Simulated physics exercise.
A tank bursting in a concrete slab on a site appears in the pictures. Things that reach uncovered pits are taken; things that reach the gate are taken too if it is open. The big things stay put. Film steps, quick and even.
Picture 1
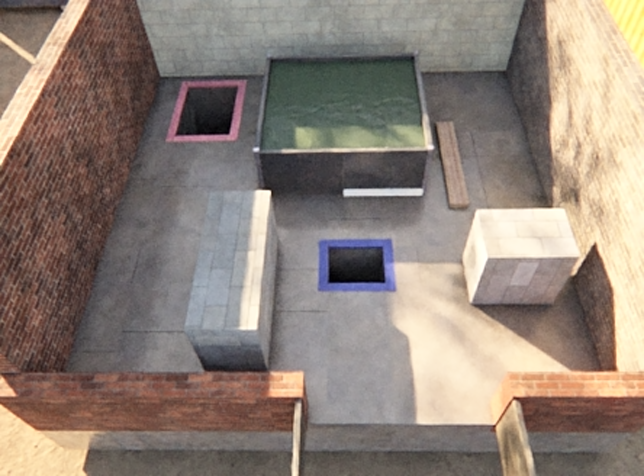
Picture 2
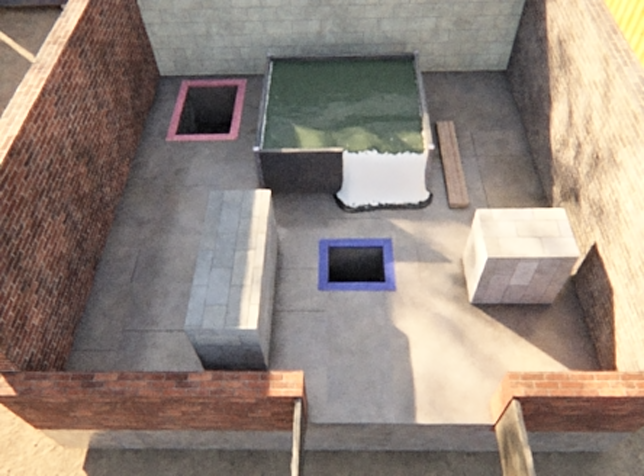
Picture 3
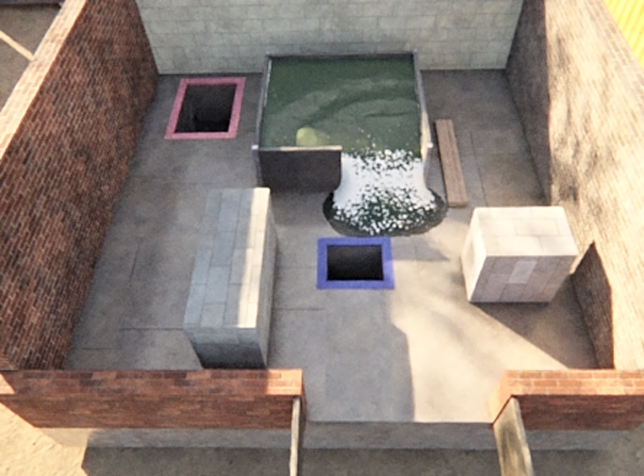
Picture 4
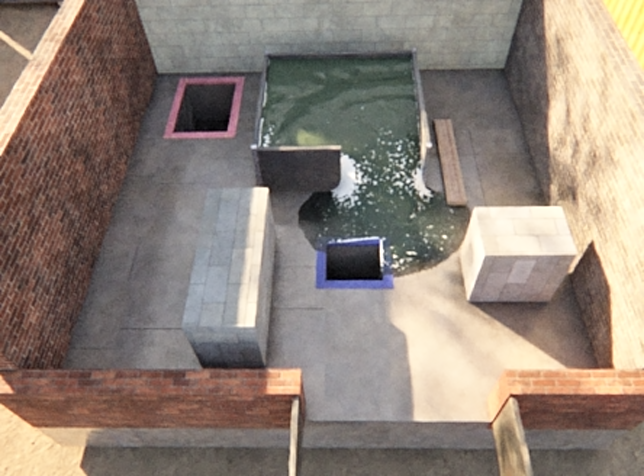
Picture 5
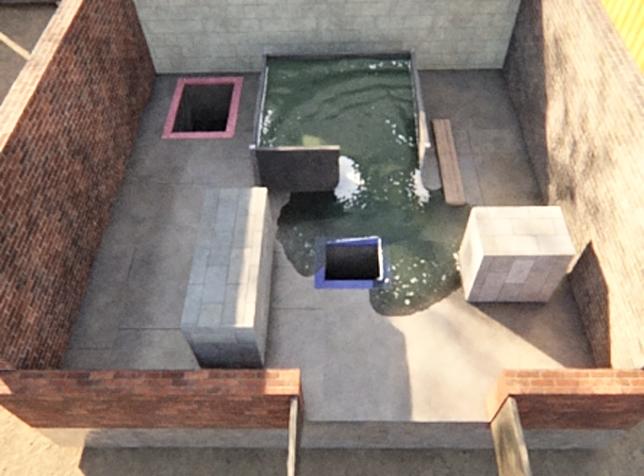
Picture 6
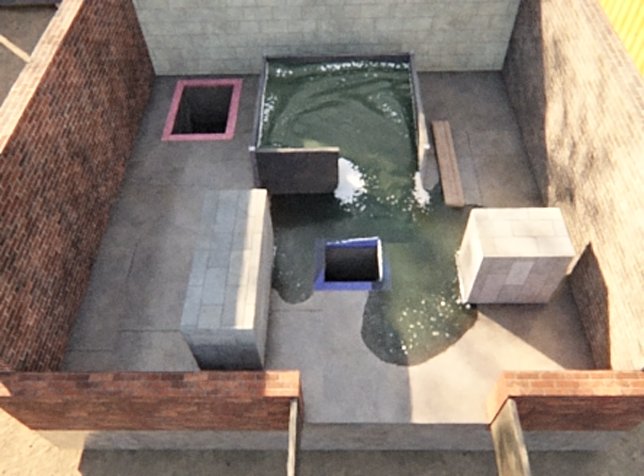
A large tank of still green water opened at its front right, and water poured out in a white rush, then spread across the concrete floor around the blue-edged pit and toward the front.
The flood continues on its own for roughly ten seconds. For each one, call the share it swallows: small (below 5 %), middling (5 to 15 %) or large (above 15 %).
Calls: Gate - large; pink pit - small; blue pit - large.
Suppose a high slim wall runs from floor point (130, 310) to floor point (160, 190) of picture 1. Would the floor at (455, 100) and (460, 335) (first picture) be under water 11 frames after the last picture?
First spot not reached; second spot swamped.
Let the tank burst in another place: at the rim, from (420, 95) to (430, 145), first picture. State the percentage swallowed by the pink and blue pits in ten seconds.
The pink pit takes 15 per cent and the blue pit 10 per cent.
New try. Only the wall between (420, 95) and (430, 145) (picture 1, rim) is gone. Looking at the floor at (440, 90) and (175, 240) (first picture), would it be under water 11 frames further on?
Result, in sequence: Inundated; untouched by the flood.
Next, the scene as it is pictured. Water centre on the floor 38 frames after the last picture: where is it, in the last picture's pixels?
Close to (387, 183).
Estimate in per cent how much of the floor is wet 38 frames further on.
That works out at 50 %.
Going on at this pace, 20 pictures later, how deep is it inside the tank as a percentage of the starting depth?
I'd put it near 42 per cent.
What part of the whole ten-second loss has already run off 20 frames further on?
Result, approximate: 50 per cent.
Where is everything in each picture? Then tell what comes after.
The first picture shows still water in the water tank at (342, 103).
In the second picture, water pours out at (383, 175) and has run to (426, 201).
In the third picture, the front is at (350, 232), out from the gap at (382, 177).
In the fourth picture, the front is at (408, 269), out from the gap at (381, 177).
In the fifth picture, water pours out at (379, 177) and has run to (411, 308).
In the sixth picture, water pours out at (379, 178) and has run to (415, 357).
A moment on, water covers 25 % of the floor; the gate 2 %, the pink pit 0 %, the blue pit 7 %.
Next, water covers 35 % of the floor; the gate 8 %, the pink pit 0 %, the blue pit 13 %.
Then, water covers 45 % of the floor; the gate 16 %, the pink pit 0 %, the blue pit 18 %.
Later, water covers 50 % of the floor; the gate 27 %, the pink pit 0 %, the blue pit 25 %.
In the end, water covers 55 % of the floor; the gate 36 %, the pink pit 1 %, the blue pit 29 %.
